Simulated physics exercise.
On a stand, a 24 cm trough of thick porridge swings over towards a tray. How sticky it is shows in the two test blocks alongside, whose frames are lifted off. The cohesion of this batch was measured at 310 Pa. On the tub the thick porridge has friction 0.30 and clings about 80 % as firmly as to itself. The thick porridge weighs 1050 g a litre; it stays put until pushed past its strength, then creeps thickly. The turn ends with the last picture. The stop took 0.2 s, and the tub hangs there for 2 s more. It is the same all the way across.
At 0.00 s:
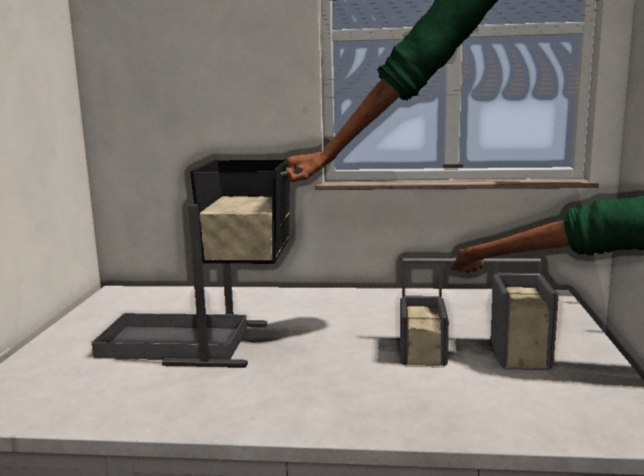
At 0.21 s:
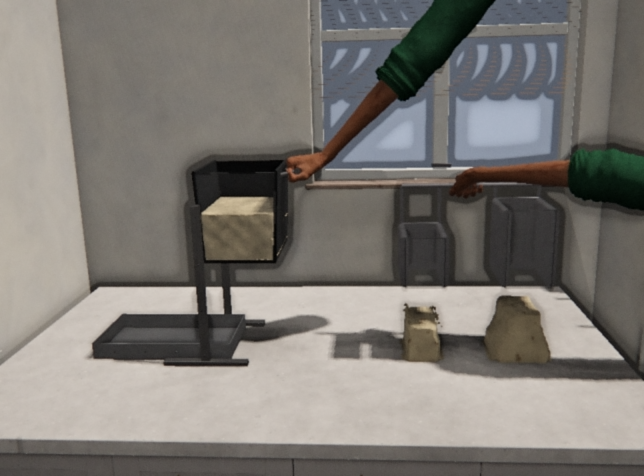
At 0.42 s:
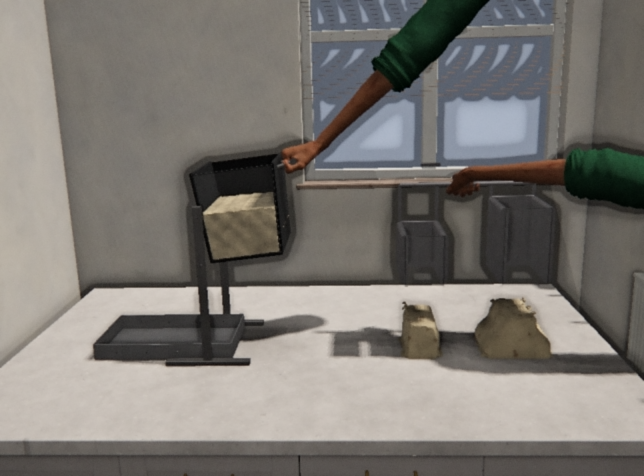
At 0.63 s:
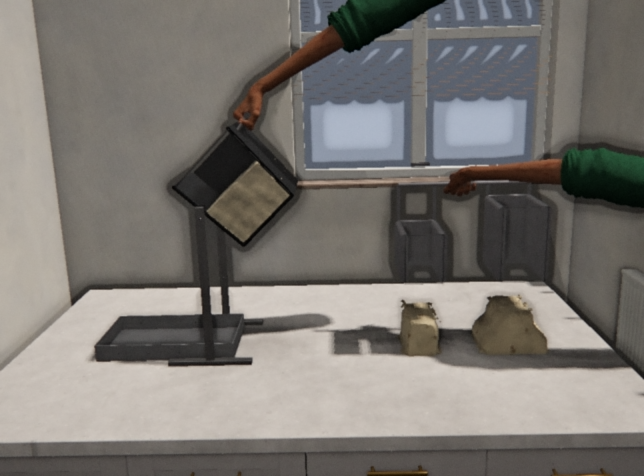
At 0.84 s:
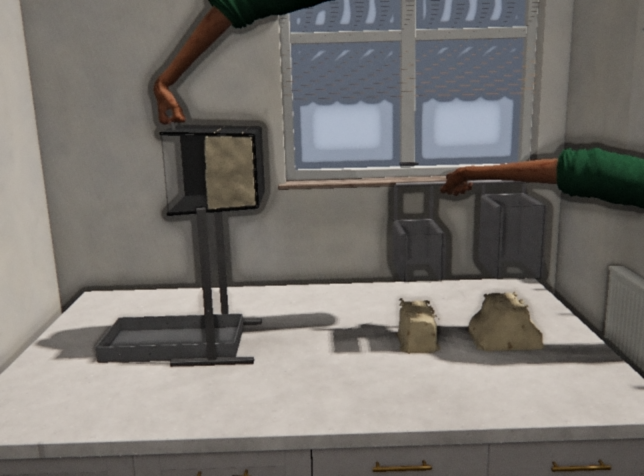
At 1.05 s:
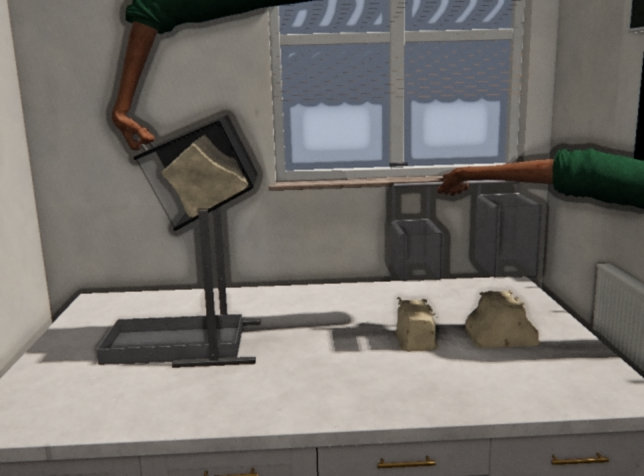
Two green-sleeved arms reach in from the right over a pale counter before a grey wall and window, one gripping a dark tub of beige porridge on a stand above a tray, the other a frame around two beige blocks. The frame lifts, and the right block slumps and widens. The tub then turns leftward past its side, its contents shifting inside, while the view drifts slightly.
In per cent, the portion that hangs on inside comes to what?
It comes to some 0 %.
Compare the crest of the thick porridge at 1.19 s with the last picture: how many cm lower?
About 9 cm.
After 1.19 s, the tub is at 114 degrees and holds 65 %.
After 1.36 s, the tub is at 114 degrees and holds 18 %.
After 1.53 s, the tub is at 114 degrees and holds 0 %.
After 1.70 s, the tub is at 114 degrees and holds 0 %.
After 3.05 s, at the end, the tub is at 114 degrees and holds 0 %.
